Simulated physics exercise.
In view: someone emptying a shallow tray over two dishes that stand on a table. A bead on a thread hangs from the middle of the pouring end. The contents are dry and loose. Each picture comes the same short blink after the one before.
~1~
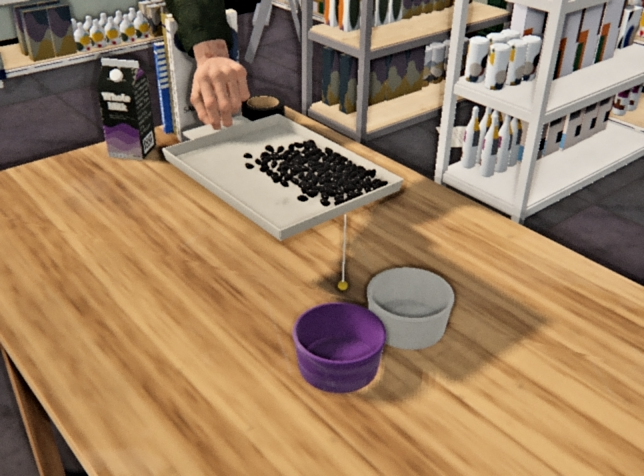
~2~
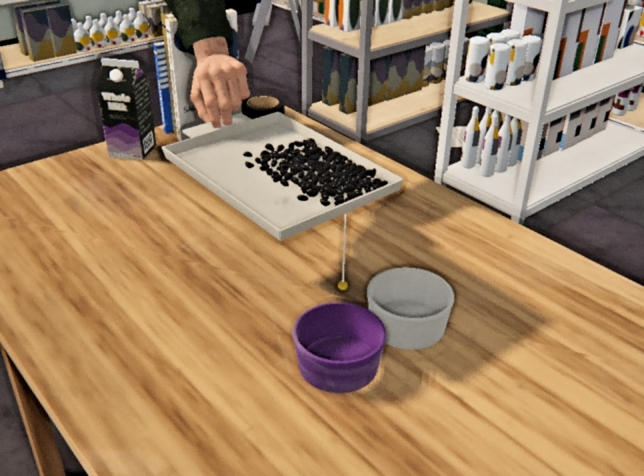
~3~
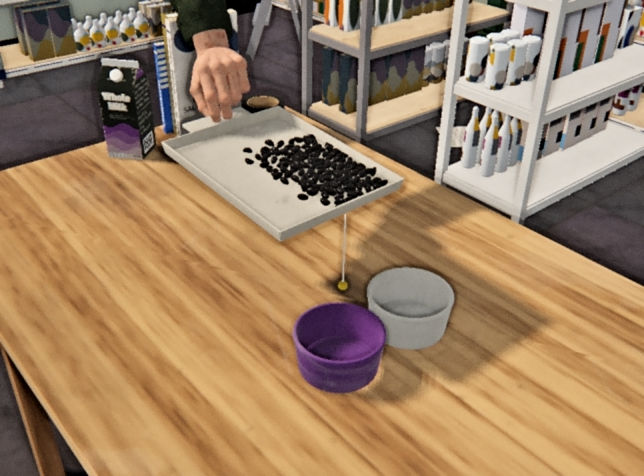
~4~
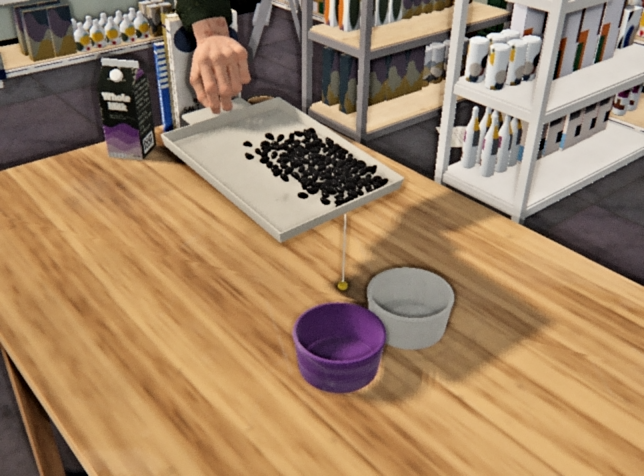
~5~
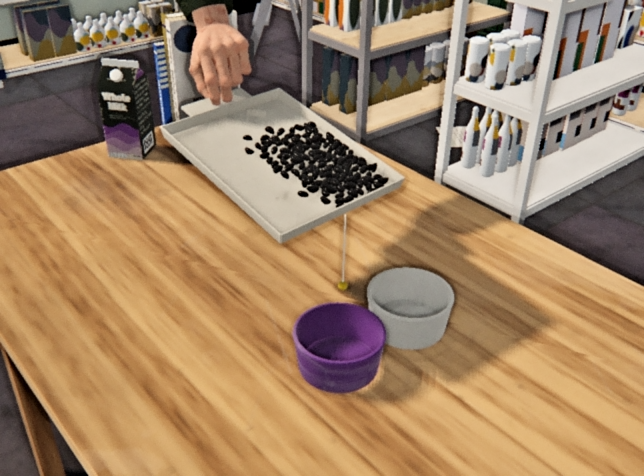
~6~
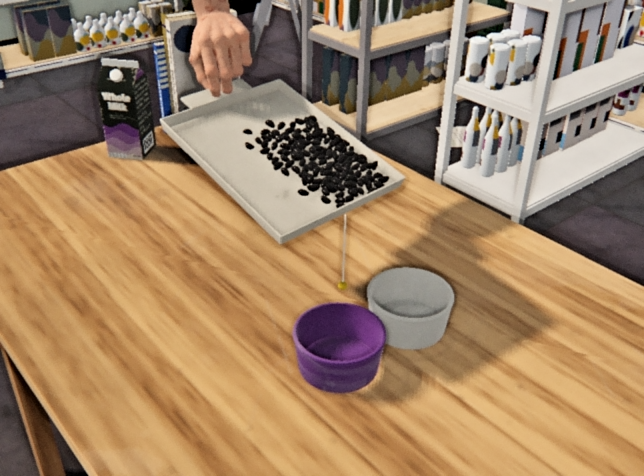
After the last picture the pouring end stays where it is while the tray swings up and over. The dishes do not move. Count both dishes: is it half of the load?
The two hold more than half of the load.
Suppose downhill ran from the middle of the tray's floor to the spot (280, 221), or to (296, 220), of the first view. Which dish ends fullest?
One: The left dish. Two: The left-hand dish.
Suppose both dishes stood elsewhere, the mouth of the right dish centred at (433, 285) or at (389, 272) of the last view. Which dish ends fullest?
One: The left dish. Two: The left-hand dish.
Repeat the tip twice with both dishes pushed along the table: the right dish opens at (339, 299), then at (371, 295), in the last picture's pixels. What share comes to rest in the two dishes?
In turn 40 and 70 in a hundred.
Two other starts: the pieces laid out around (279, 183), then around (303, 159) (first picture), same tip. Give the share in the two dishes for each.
In turn 70 and 70 in a hundred.
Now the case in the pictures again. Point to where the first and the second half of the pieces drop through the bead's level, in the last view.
First near (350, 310), later near (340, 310).
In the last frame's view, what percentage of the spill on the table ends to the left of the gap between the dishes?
Near 50 %.
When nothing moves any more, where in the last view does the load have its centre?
Close to (343, 361).
Shortly afterwards, tray tipped steeply; all but a few on the tray; only a few in the air.
Next, tray tipped right over; the bulk on the tray; a little in the left dish; only a few in the right dish; only a few outside both; only a few in the air.
Some moments later, tray tipped past a quarter turn; near two thirds in the left dish; near a quarter in the right dish; near a quarter outside both.
In the end, tray tipped past a quarter turn; near two thirds in the left dish; near a quarter in the right dish; near a quarter outside both.
